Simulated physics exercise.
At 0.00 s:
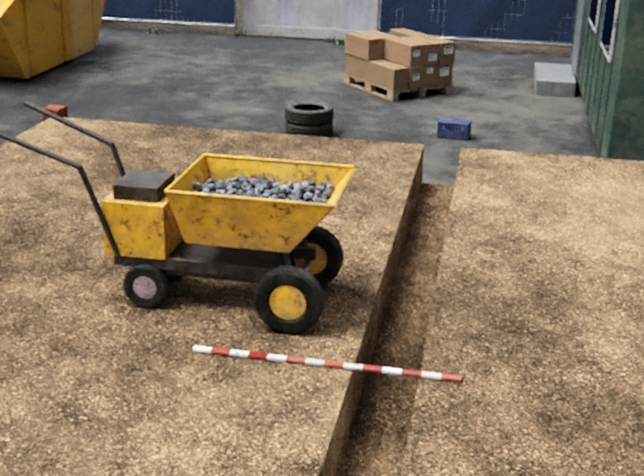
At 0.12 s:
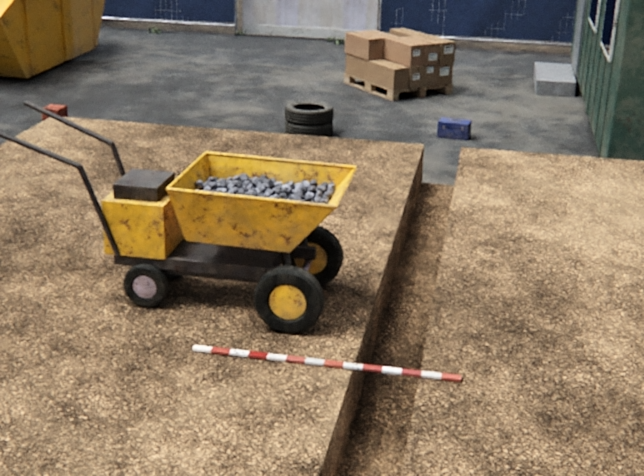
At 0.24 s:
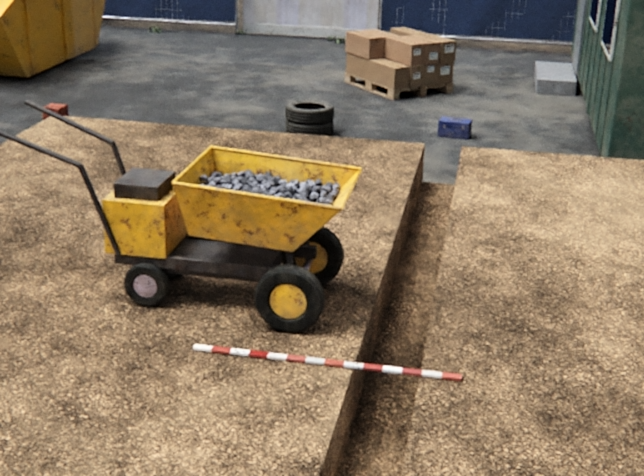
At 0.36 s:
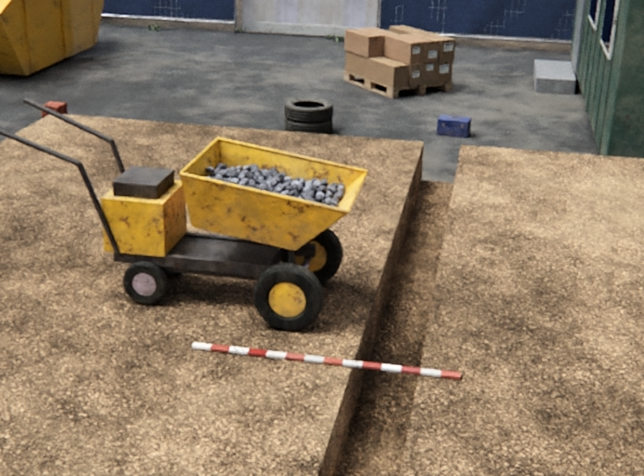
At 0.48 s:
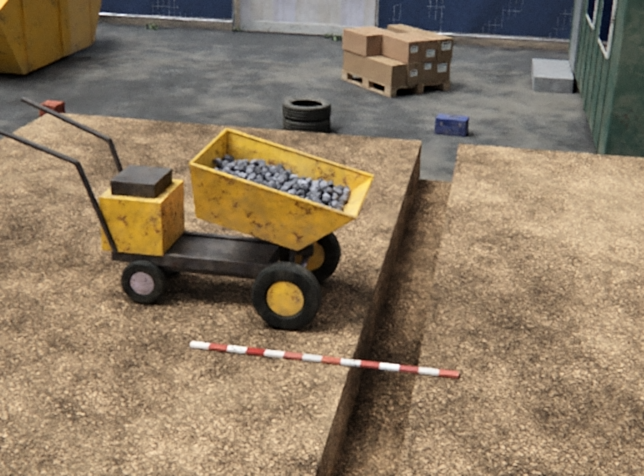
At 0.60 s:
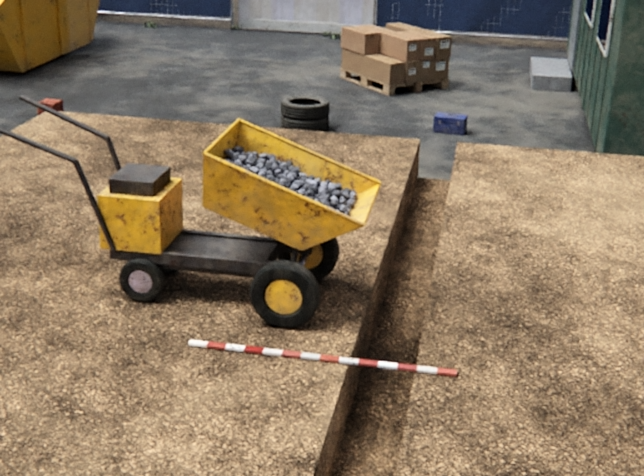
At a building site, a small yellow dumper loaded with grey stones stood beside a trench, and its skip slowly tilted forward to the right, its back end rising while the wheels stayed still.
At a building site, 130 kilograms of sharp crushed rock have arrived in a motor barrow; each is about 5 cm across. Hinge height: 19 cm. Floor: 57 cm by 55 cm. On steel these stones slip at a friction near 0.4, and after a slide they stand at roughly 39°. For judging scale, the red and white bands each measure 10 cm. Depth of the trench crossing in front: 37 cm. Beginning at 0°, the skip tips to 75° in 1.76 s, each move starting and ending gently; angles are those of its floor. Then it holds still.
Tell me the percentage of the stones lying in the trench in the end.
Close to 67 %.
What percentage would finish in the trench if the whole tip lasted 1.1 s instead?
About 60 percent, I'd say.
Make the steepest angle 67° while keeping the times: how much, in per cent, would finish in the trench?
About 50%.
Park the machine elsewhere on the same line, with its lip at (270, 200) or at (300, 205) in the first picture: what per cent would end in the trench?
Around 75% for the first place and 100% for the second.
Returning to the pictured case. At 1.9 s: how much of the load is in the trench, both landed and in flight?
Approx. 15 % of the load.
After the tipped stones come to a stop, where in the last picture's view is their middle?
Roughly at pixel (412, 351).
After 1.3 s the floor is at 63°; 100 % in the skip; the foremost stones are at (393, 276).
After 1.9 s the floor is at 75°; 64 % in the skip, 17 % in the trench, 19 % past the trench; the foremost stones are at (482, 325).
After 2.2 s the floor is at 75°; 32 % in the skip, 34 % in the trench, 34 % past the trench; the foremost stones are at (529, 326).
After 4.2 s the floor is at 75°; 0 % in the skip, 67 % in the trench, 33 % past the trench; the foremost stones are at (534, 320).
